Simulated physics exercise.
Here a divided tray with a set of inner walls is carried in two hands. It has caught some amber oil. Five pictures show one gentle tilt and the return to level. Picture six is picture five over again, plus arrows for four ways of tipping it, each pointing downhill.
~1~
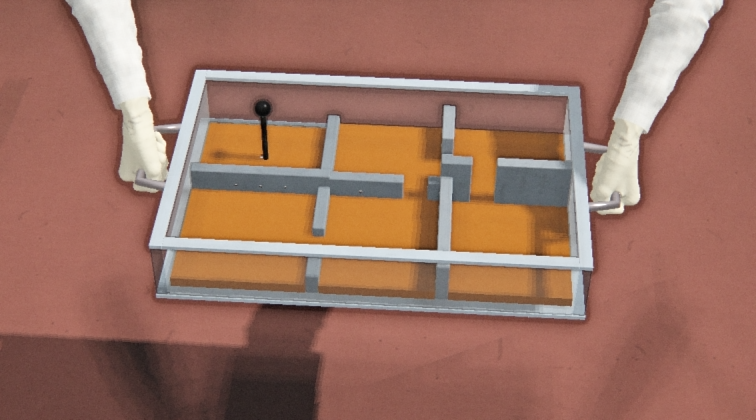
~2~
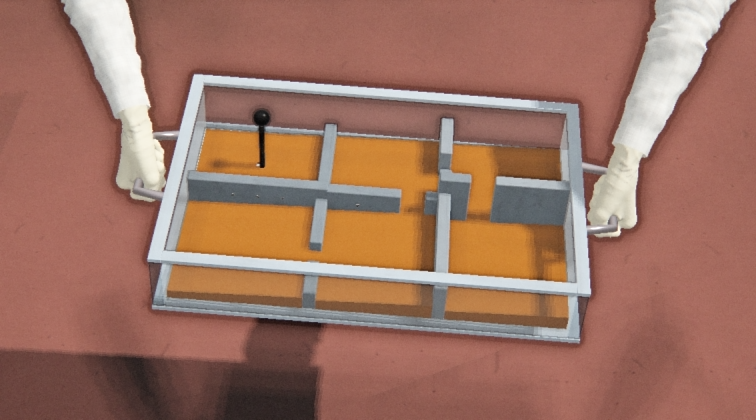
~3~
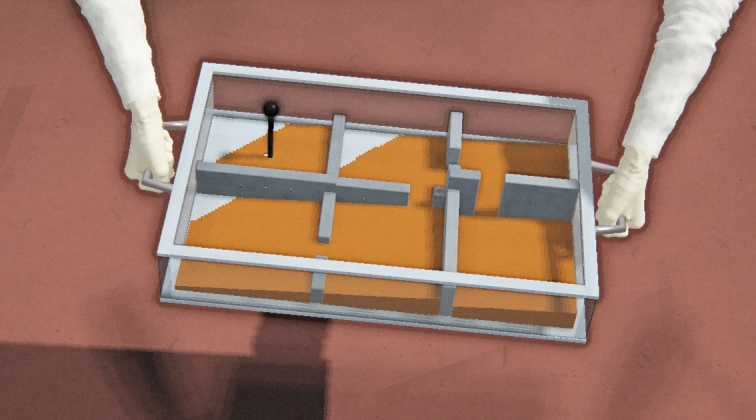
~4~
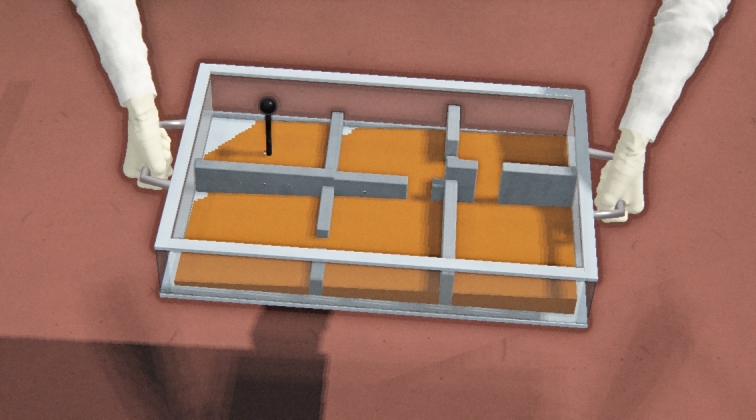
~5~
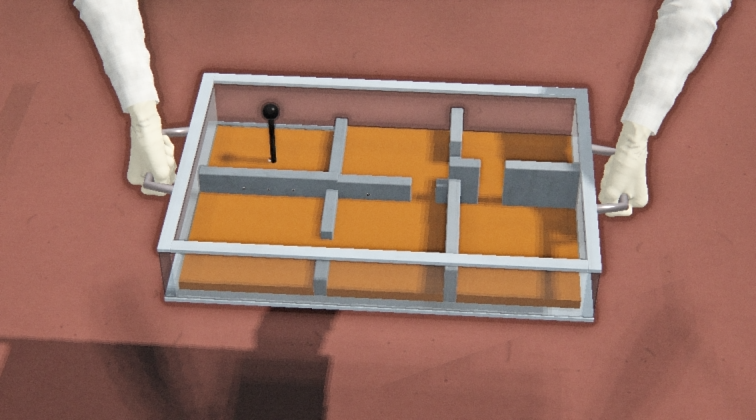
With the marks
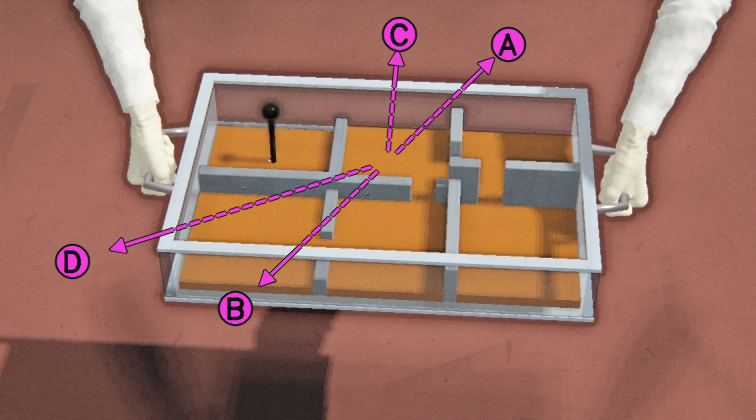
Amber liquid in a divided tray drawing away from the back left as two gloved hands tilt it, then spreading back as they level it.
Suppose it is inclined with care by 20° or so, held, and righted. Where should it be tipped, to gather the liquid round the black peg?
C works best here.
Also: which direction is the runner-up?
D it is.
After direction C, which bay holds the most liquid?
It is the back left one.
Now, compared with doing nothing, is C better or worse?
It is better.
On the marked copy, A ends at (490, 62); B ends at (263, 281); C ends at (397, 55); D ends at (115, 248).
If A is chosen, about 5 % of the liquid ends in the peg's bay; nothing spills.
If B is chosen, about 7 % of the liquid ends in the peg's bay; nothing spills.
If C is chosen, about 30 % of the liquid ends in the peg's bay; nothing spills.
If D is chosen, about 21 % of the liquid ends in the peg's bay; nothing spills.
